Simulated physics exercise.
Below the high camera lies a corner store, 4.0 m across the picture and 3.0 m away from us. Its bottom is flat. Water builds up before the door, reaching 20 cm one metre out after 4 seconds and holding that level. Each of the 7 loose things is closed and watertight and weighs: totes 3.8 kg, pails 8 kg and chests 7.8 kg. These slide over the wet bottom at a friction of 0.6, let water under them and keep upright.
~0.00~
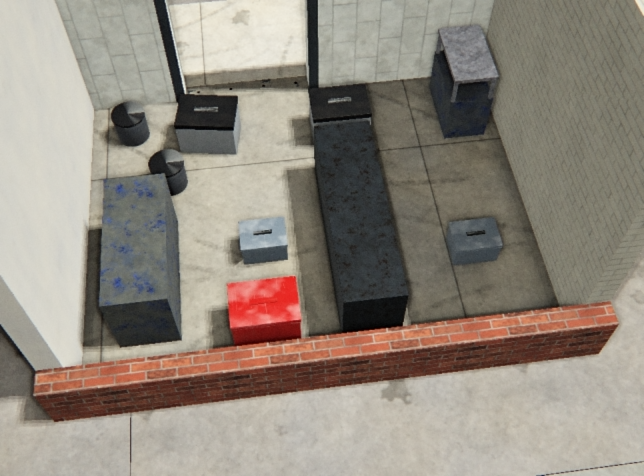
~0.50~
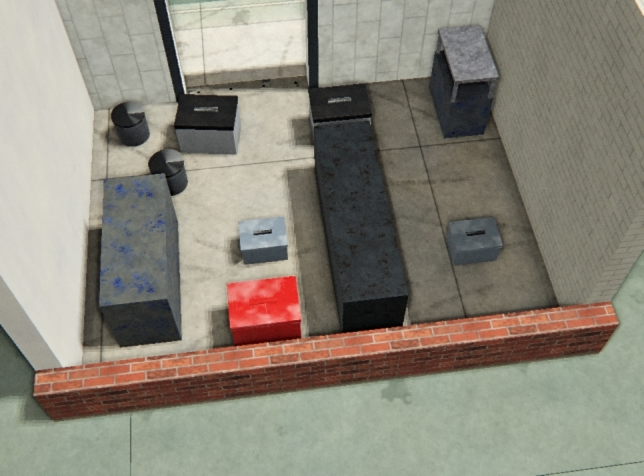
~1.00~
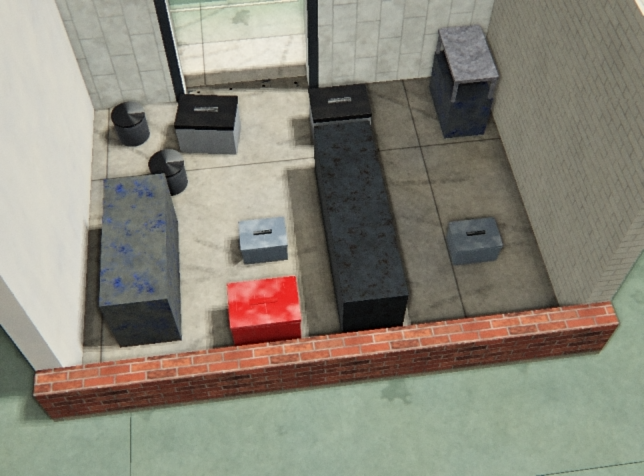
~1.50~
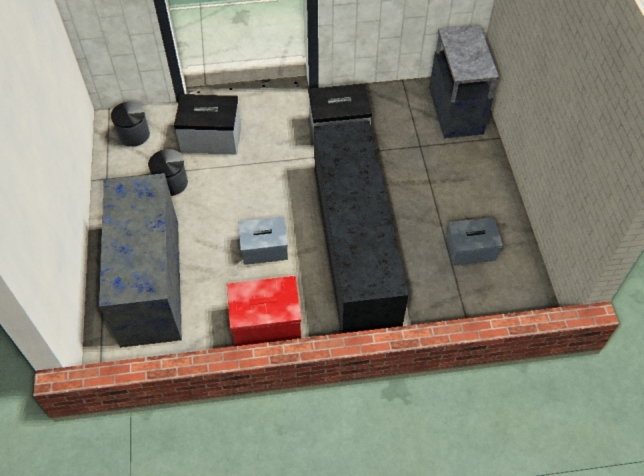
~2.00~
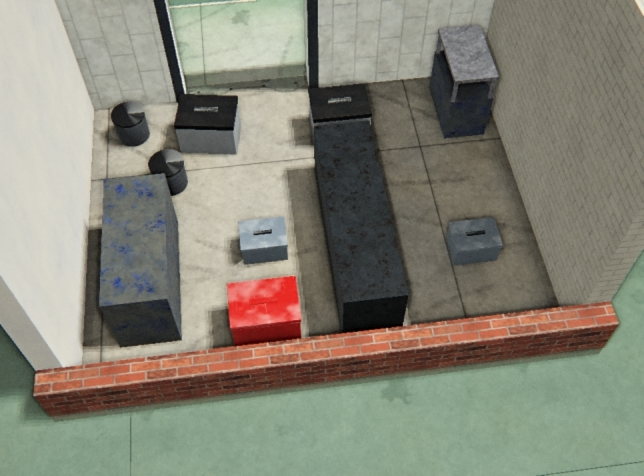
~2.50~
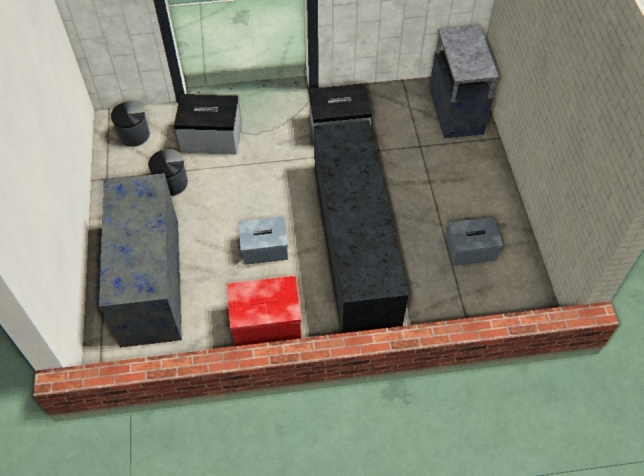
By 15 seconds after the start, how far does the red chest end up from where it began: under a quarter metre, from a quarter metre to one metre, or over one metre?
From a quarter metre to one metre.
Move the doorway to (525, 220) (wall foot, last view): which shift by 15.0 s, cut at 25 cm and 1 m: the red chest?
Result for the red chest - displaced slightly.
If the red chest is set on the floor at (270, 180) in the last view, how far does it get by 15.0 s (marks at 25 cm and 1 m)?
Looks like it is swept a long way.
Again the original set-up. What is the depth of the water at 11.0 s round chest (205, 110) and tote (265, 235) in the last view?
Close to 19 and 19 centimetres.
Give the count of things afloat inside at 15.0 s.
It comes to 7.
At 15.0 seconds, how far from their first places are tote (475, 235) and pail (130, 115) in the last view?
Respectively 60 and 5 cm.
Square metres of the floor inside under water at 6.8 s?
I'd put it close to 9.5 m2.
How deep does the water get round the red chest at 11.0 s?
I'd put it at about 18 cm.
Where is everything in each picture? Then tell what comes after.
In the first frame, the red chest at (263, 301) rests on the ground; water covers 0.0 m2; 0 of 7 have shifted.
In the second frame, the red chest at (263, 301), on the bottom; water covers 0.0 m2; 0 of 7 have shifted.
In the third frame, the red chest at (263, 301), on the bottom; 0.0 m2 under water; 0 of 7 have shifted.
In the fourth frame, the red chest at (263, 301), on the bottom; water covers 0.0 m2; 0 of 7 have shifted.
In the fifth frame, the red chest at (263, 301), on the bottom; water covers 0.0 m2; 0 of 7 have shifted.
In the sixth frame, the red chest at (263, 301) rests on the ground; 0.5 m2 under water; 0 of 7 have shifted.
After 3.5 s the red chest is near (263, 301), 0.0 m from its start, aground; 0 afloat.
After 6.8 s the red chest is near (207, 323), 0.5 m from its start, afloat; 3 afloat.
After 11.0 s the red chest is near (207, 320), 0.5 m from its start, afloat; 7 afloat.
After 15.0 s the red chest is near (207, 319), 0.5 m from its start, afloat; 7 afloat.
